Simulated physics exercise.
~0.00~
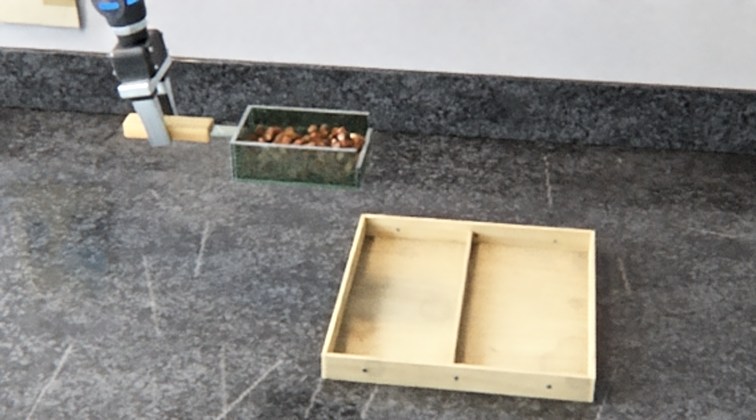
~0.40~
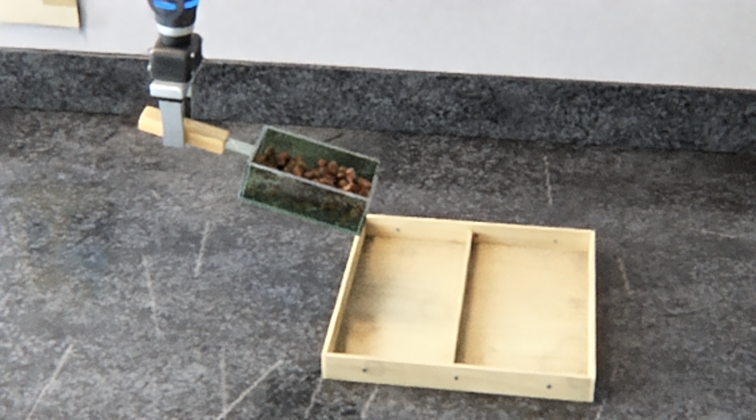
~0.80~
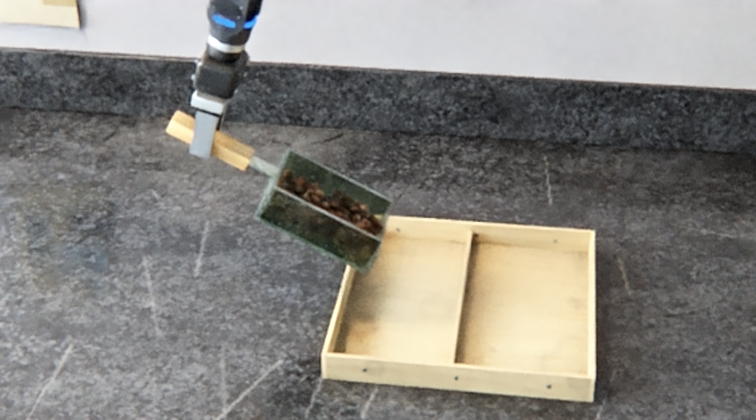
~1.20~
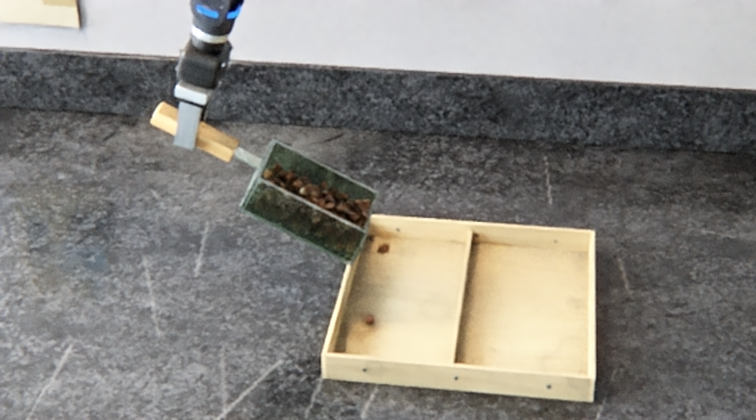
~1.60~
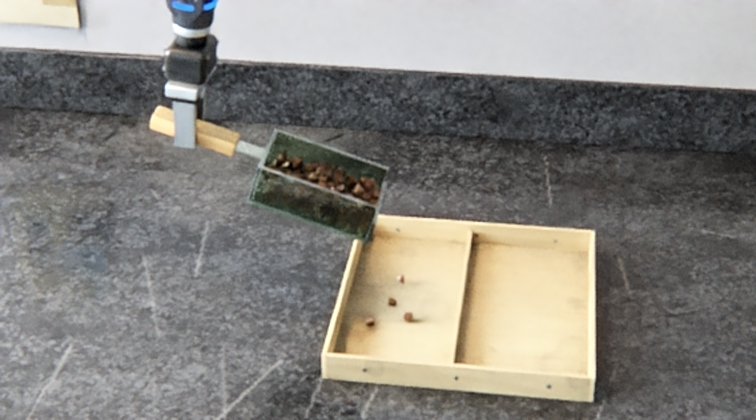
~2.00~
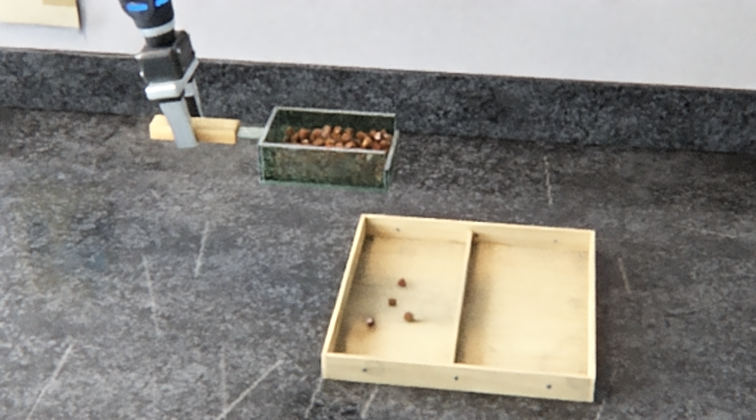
The video shows a robotic arm holding a clear box of brown pellets by its handle, moving it toward a divided wooden tray and tilting it until a few pellets drop into the left compartment, then levelling and lifting the box away, still holding most of the pellets.
